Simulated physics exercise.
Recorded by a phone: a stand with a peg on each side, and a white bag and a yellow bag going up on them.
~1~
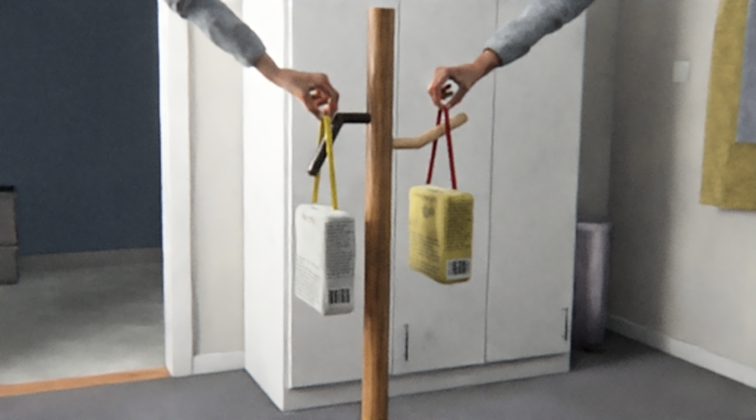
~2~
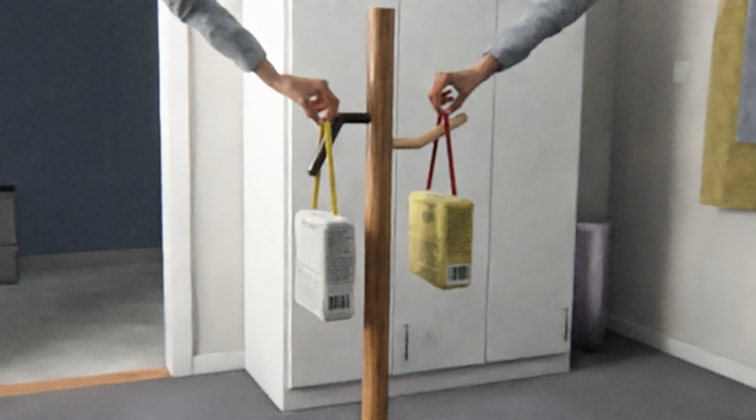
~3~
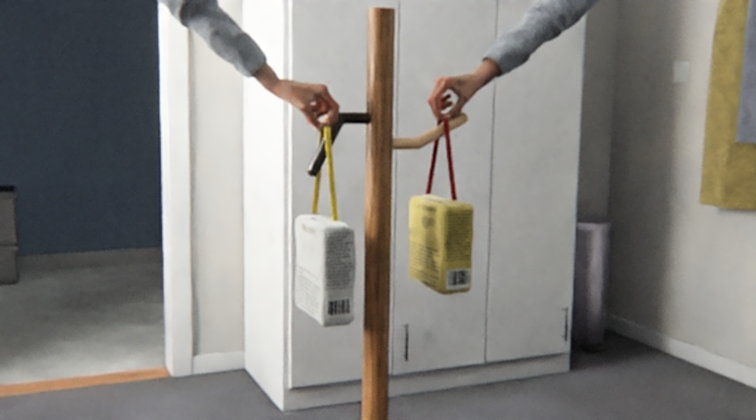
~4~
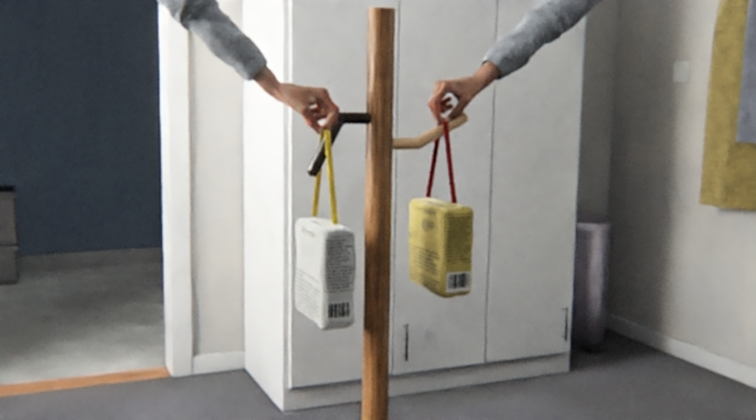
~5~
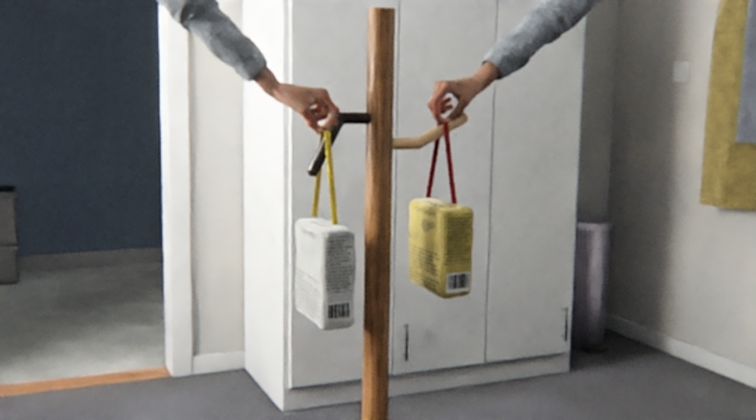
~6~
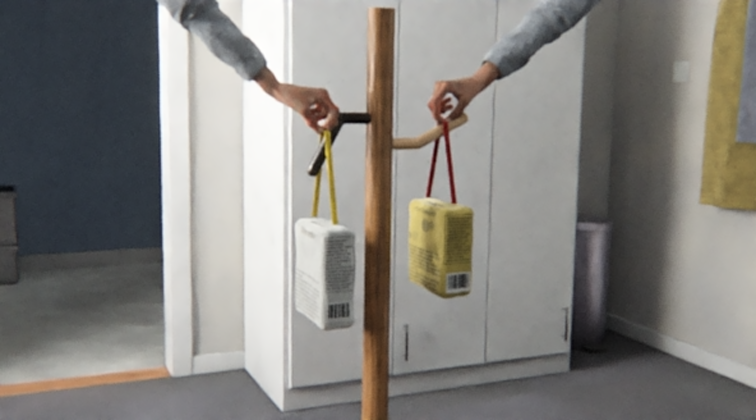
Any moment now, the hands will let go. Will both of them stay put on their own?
As I see it, the white bag ends up off its peg, the yellow bag ends up still hanging.
Then, 0.38 s after the last picture, white bag on the floor; yellow bag hanging near (435, 254).
Then, 0.74 s after the last picture, white bag on the floor; yellow bag hanging near (420, 261).
At rest, white bag on the floor; yellow bag hanging near (423, 263). The white bag drops to the floor and the yellow bag remains on its peg.
